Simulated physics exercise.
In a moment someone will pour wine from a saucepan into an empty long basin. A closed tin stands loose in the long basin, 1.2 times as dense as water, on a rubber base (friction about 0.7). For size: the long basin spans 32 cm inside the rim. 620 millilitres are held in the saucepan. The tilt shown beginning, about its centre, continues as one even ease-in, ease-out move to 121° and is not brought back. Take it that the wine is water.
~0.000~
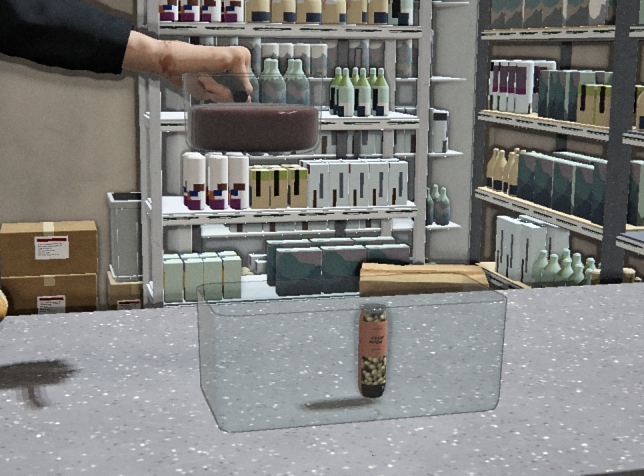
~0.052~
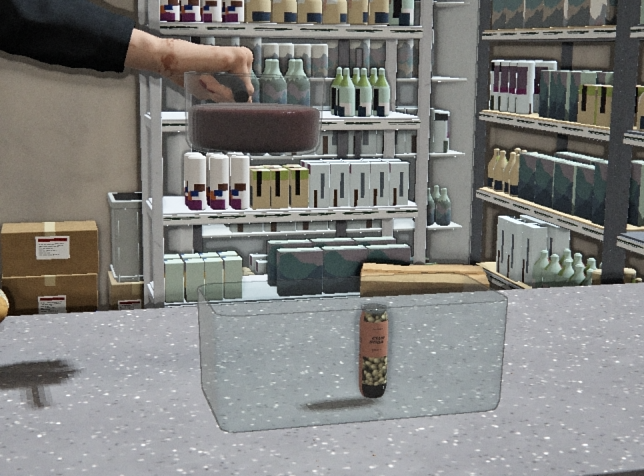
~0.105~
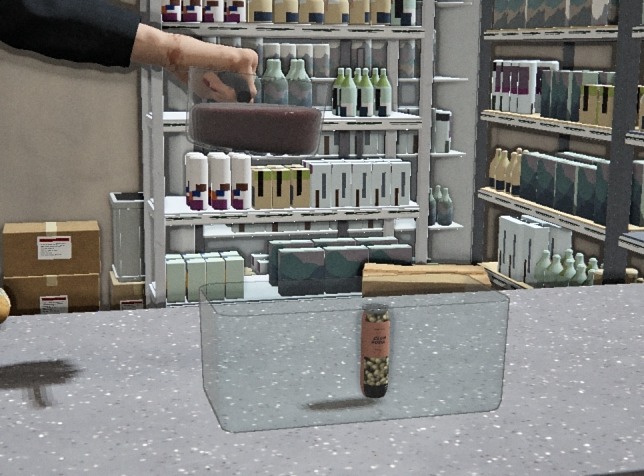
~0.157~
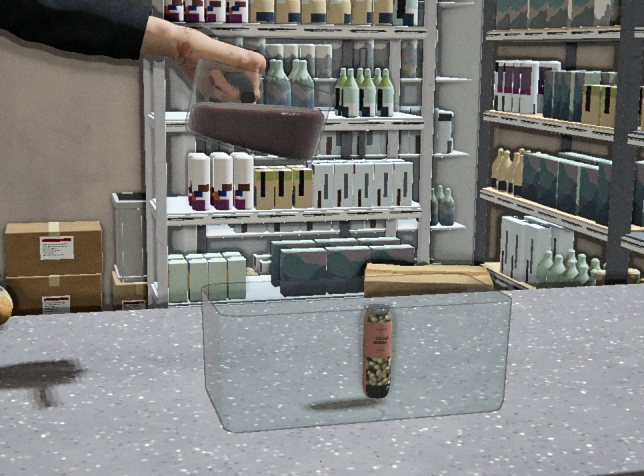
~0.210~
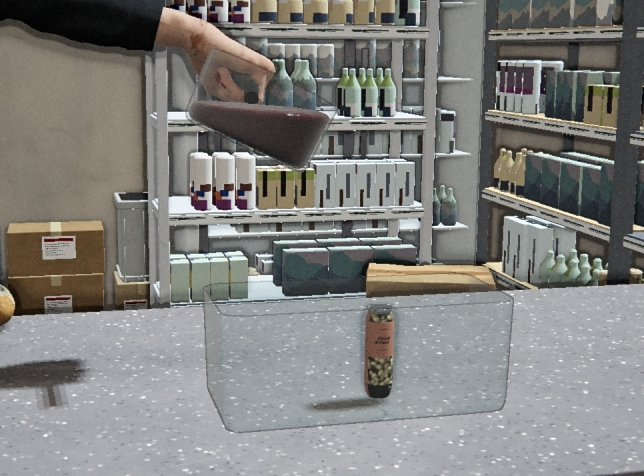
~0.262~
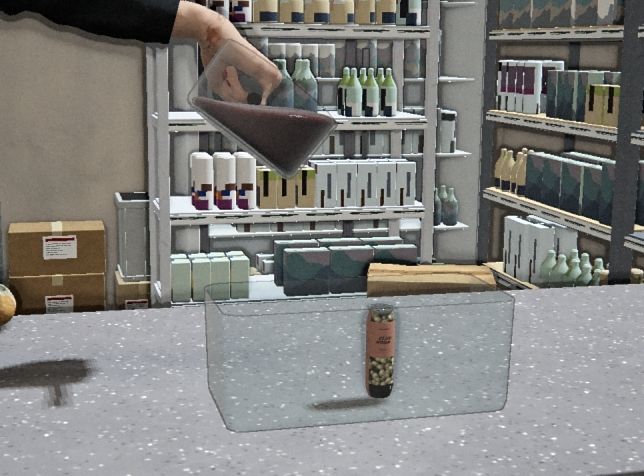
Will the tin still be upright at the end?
It ends up tipped.
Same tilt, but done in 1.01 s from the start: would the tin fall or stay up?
After the tilt, the tin is still standing.
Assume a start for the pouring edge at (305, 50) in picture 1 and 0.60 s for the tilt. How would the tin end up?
Result: Tin tipped over.
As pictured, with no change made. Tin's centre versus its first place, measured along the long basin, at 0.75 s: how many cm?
It has moved some 1 cm.
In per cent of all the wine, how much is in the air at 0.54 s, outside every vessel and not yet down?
At that moment, about 58 percent.
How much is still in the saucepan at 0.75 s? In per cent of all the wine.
Around 2 in a hundred.
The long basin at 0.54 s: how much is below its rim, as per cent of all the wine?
20 %, more or less.
After 0.54 s the tilt is 107° and 21 per cent is still to pour; the tin stands where it began.
After 0.75 s the tilt is 121° and 2 per cent is still to pour; the tin leans 6°.
After 0.96 s the tilt is 121° and 0 per cent is still to pour; the tin leans 29°.
After 1.19 s the tilt is 121° and 0 per cent is still to pour; the tin lies on its side.
In the end the tin lies on its side.
